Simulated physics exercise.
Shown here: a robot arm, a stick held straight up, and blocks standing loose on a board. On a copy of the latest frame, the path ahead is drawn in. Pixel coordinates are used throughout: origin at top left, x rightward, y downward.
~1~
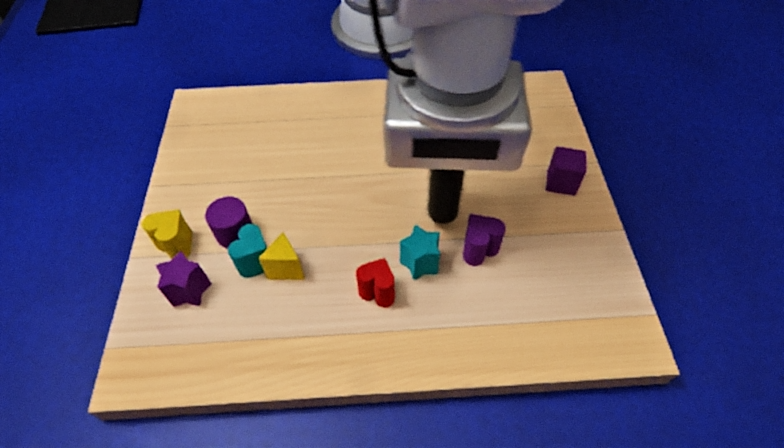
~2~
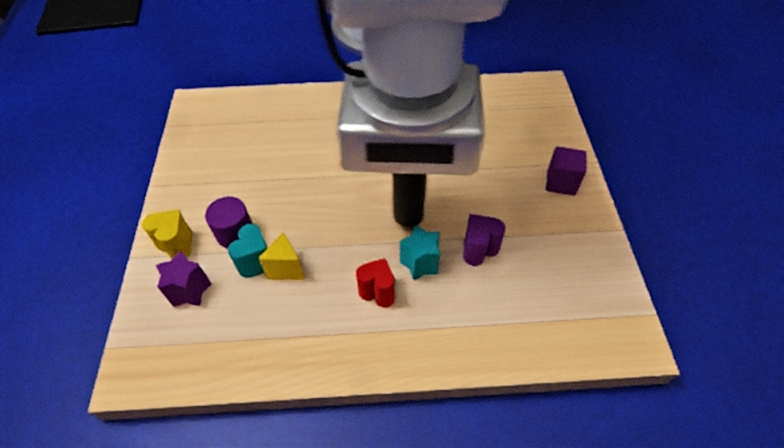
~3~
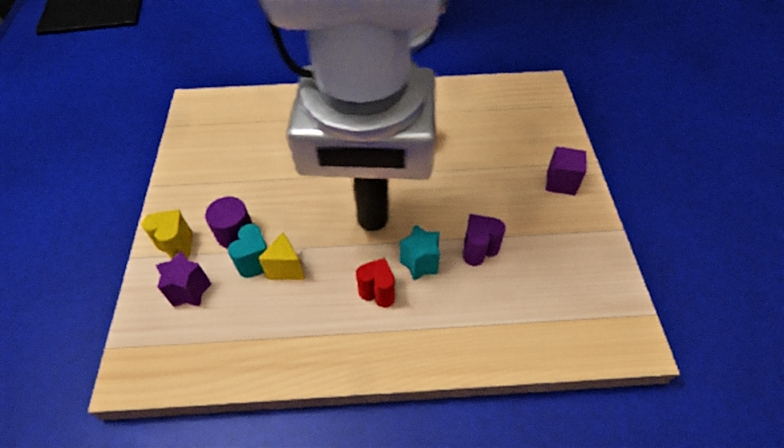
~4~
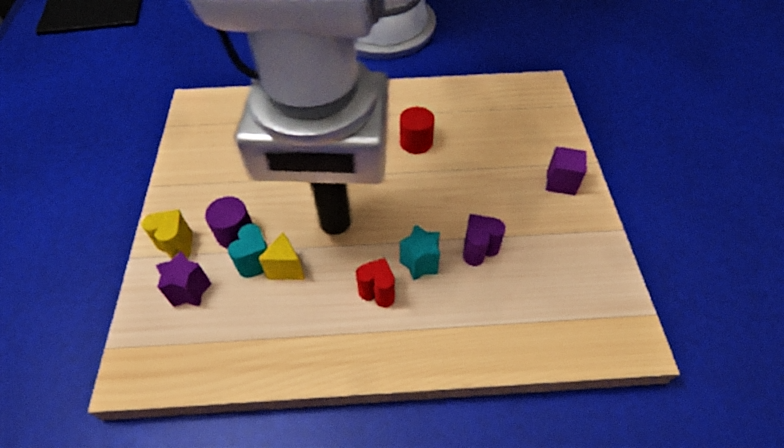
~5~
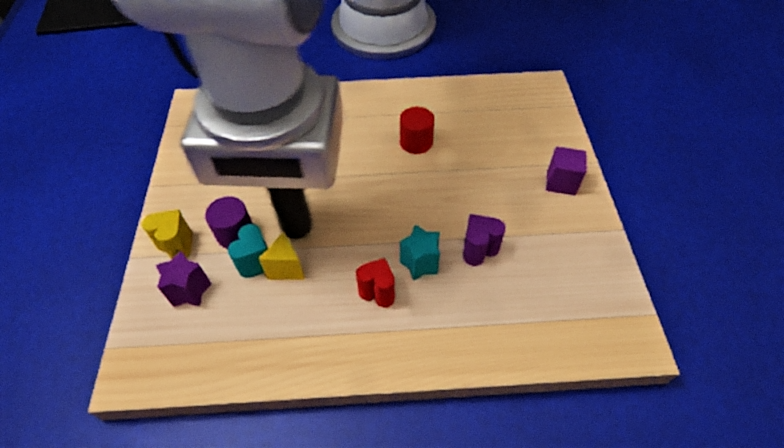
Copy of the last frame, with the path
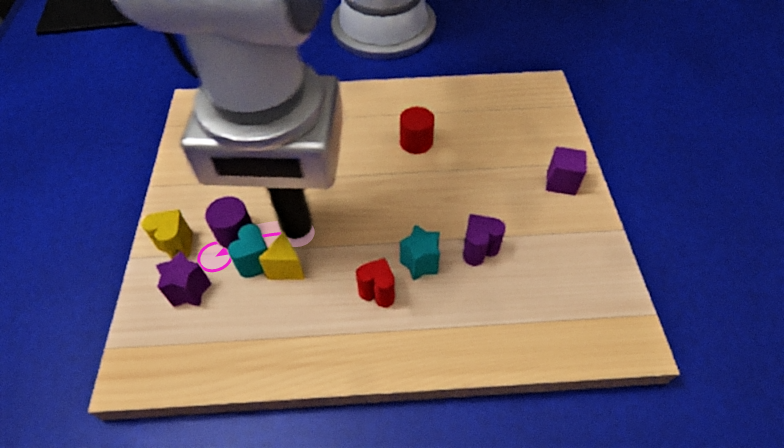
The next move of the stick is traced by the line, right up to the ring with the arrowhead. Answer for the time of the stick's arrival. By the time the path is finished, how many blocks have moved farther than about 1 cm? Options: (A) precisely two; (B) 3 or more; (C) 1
B (3 or more)
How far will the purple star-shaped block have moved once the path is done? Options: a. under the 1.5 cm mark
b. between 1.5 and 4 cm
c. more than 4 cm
a: Under the 1.5 cm mark.
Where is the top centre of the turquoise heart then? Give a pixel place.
Answer: (224, 255).
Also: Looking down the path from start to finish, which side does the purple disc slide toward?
It moves right.
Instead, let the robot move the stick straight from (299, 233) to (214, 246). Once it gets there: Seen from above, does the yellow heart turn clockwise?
In short: No.
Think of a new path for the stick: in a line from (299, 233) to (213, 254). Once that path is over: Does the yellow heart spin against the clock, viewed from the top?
That would be a yes.
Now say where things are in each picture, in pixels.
Tip of the stick at (442, 212), middles of tops, yellow heart at (162, 223), purple star-shaped block at (175, 270), purple disc at (225, 211), turquoise heart at (247, 241), yellow triangular block at (280, 249), in the first frame.
Stick at (409, 216), nothing pushed, in the second frame.
Stick at (373, 219), nothing pushed, in the third frame.
Stick at (336, 223), nothing pushed, in the fourth frame.
Stick at (297, 227), yellow heart at (162, 223), purple star-shaped block at (175, 270), purple disc at (225, 211), turquoise heart at (247, 241), yellow triangular block at (280, 249), in the fifth frame.
The line goes from (299, 233) by way of (270, 235) and (242, 243) to (215, 257).
The first path, step by step. Halfway along, stick at (253, 231); purple disc at (211, 212); turquoise heart at (238, 246), turned 35° anticlockwise.
At the end, stick at (212, 250); yellow heart at (148, 224), turned 20° anticlockwise; purple star-shaped block unmoved; purple disc at (185, 212); turquoise heart at (224, 255), turned 100° anticlockwise; yellow triangular block unmoved.
